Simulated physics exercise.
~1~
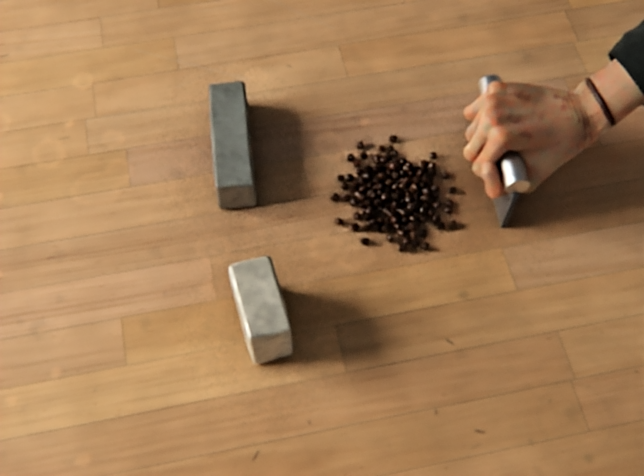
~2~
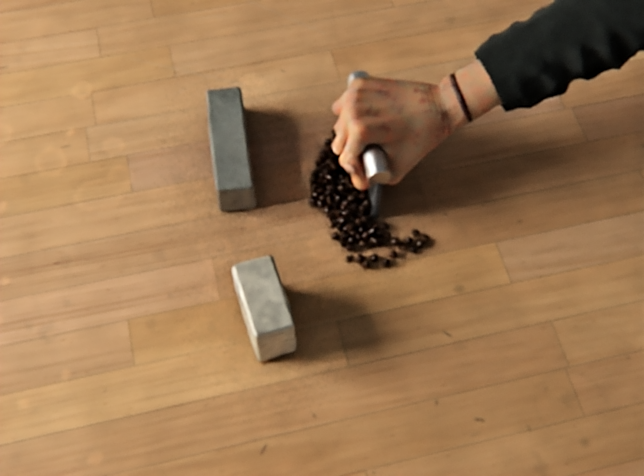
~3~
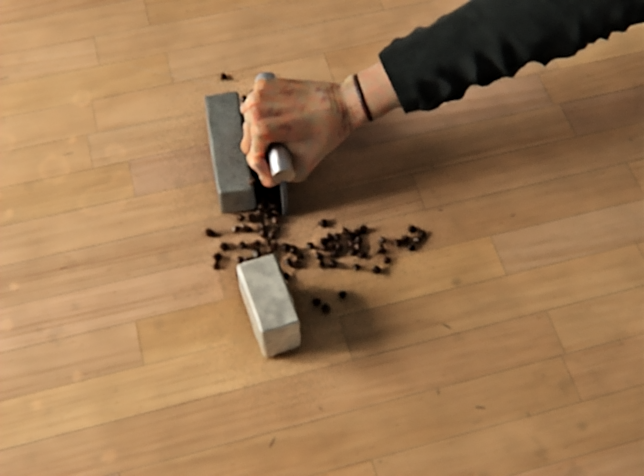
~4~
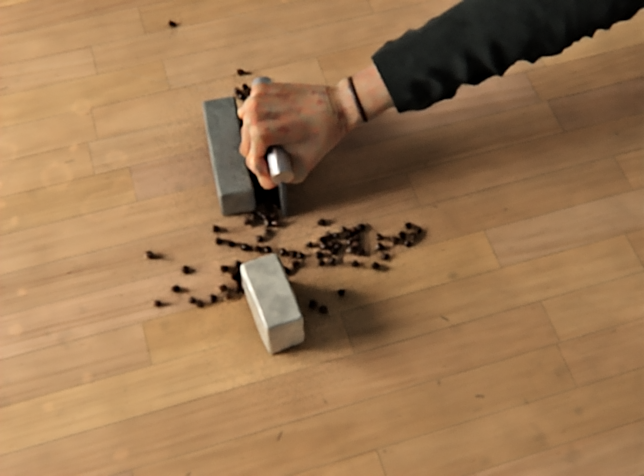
The video shows a hand with a scraper pushing a pile of dark coffee beans left across a wooden floor toward two blocks. The scraper stops against the darker block, most beans remain before the blocks, and some scatter through the gap and a few past the far block.
